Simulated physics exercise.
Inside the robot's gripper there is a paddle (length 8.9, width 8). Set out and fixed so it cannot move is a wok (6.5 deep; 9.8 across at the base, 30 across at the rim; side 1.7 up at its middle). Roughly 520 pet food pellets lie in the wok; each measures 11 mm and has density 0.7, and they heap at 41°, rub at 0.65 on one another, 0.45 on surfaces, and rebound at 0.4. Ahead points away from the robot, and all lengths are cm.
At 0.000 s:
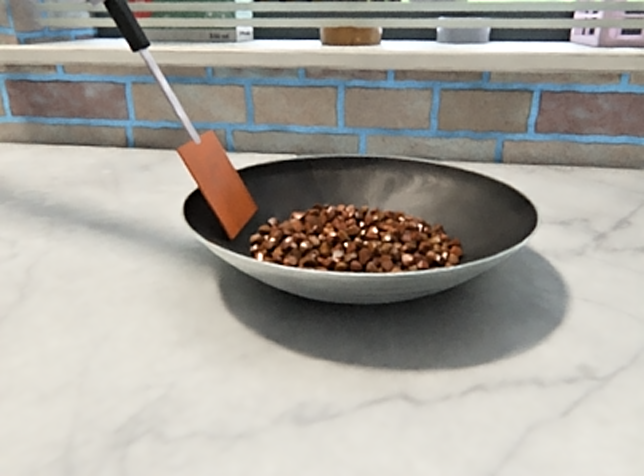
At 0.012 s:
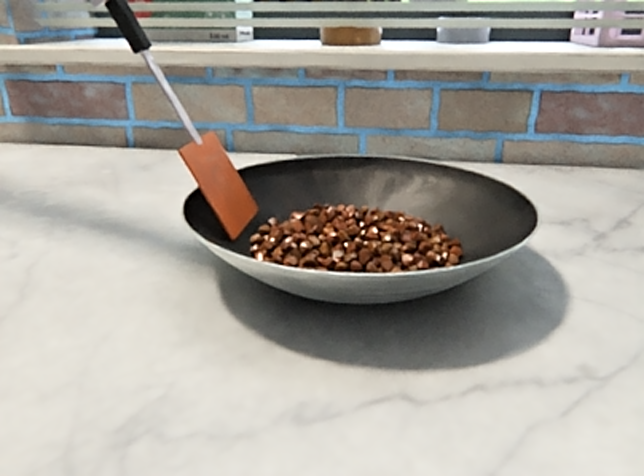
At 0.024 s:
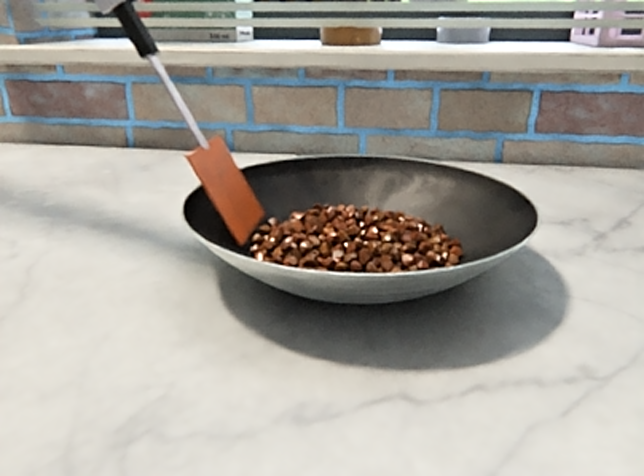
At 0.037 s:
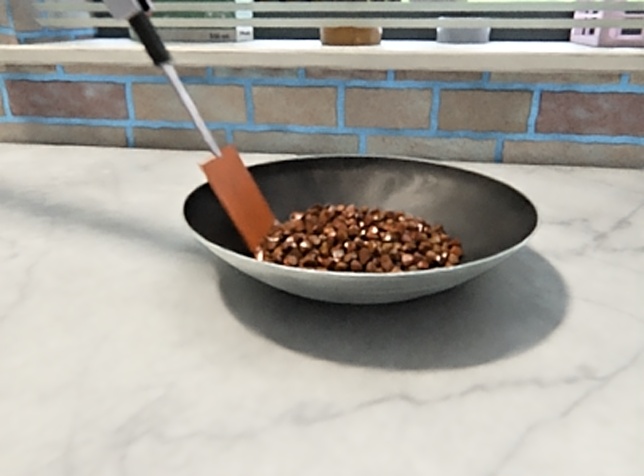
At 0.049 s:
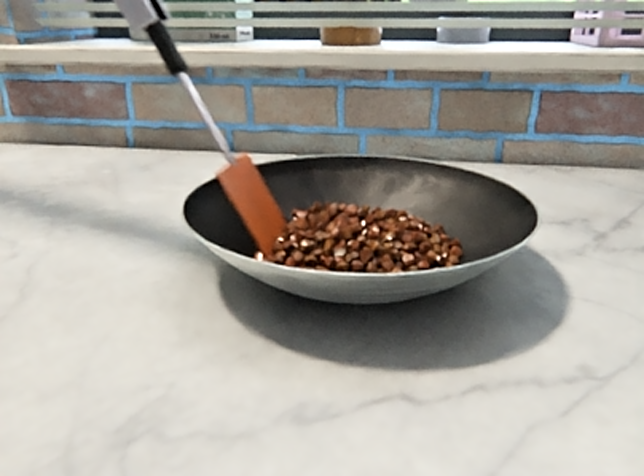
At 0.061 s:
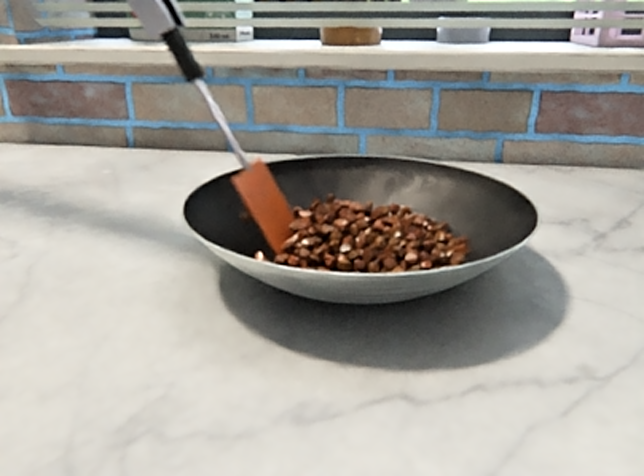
Orange paddle held by a robot gripper moving right inside a dark wok, pushing into a heap of small brown pellets.
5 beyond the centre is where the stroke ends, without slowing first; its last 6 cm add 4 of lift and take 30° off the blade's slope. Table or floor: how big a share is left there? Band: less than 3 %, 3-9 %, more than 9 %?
3-9 %.
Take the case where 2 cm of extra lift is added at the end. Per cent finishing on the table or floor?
You'd expect near 0 percent of it there.
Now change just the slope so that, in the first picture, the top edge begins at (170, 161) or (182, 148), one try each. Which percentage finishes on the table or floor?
Around 5 per cent, then around 5 per cent.
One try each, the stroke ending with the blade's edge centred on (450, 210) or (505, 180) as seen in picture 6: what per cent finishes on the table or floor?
Roughly 25 and 45 per cent.
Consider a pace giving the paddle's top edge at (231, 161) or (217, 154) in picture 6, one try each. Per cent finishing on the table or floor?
Close to 0 per cent in the first try and close to 0 per cent in the second.
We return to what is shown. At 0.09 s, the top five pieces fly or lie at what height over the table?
Estimated height above table: Approx. 7 cm.
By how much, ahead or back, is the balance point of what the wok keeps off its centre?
Ahead, by about 5.5 cm.
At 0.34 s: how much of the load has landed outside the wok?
About 2 per cent.
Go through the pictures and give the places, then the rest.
The first frame shows paddle top edge at (195, 139), sloping 62°; upper third of the load around (352, 239), from x 255 to 455, top at y 210; 516 in the wok.
The second frame shows paddle top edge at (196, 140), sloping 62°; upper third of the load around (352, 239), from x 255 to 455, top at y 210.
The third frame shows paddle top edge at (203, 145), sloping 62°; upper third of the load around (352, 239), from x 255 to 455, top at y 210.
The fourth frame shows paddle top edge at (217, 153), sloping 62°; upper third of the load around (352, 239), from x 260 to 455, top at y 210.
The fifth frame shows paddle top edge at (232, 161), sloping 62°; upper third of the load around (351, 237), from x 255 to 455, top at y 205.
The sixth frame shows paddle top edge at (247, 167), sloping 62°; upper third of the load around (358, 232), from x 245 to 460, top at y 200; 516 in the wok.
After 0.09 s, sloping 62°, highest piece 7 above the table; 516 in the wok.
After 0.12 s, sloping 52°, highest piece 11 above the table; 515 in the wok, 1 on the blade or in flight.
After 0.34 s, sloping 32°, highest piece 15 above the table; 488 in the wok, 11 on the table or floor, 17 on the blade or in flight.
After 1.39 s, sloping 32°, highest piece 7 above the table; 487 in the wok, 29 on the table or floor.
At rest, 487 in the wok, 29 on the table or floor. That is 6 % on the table or floor.
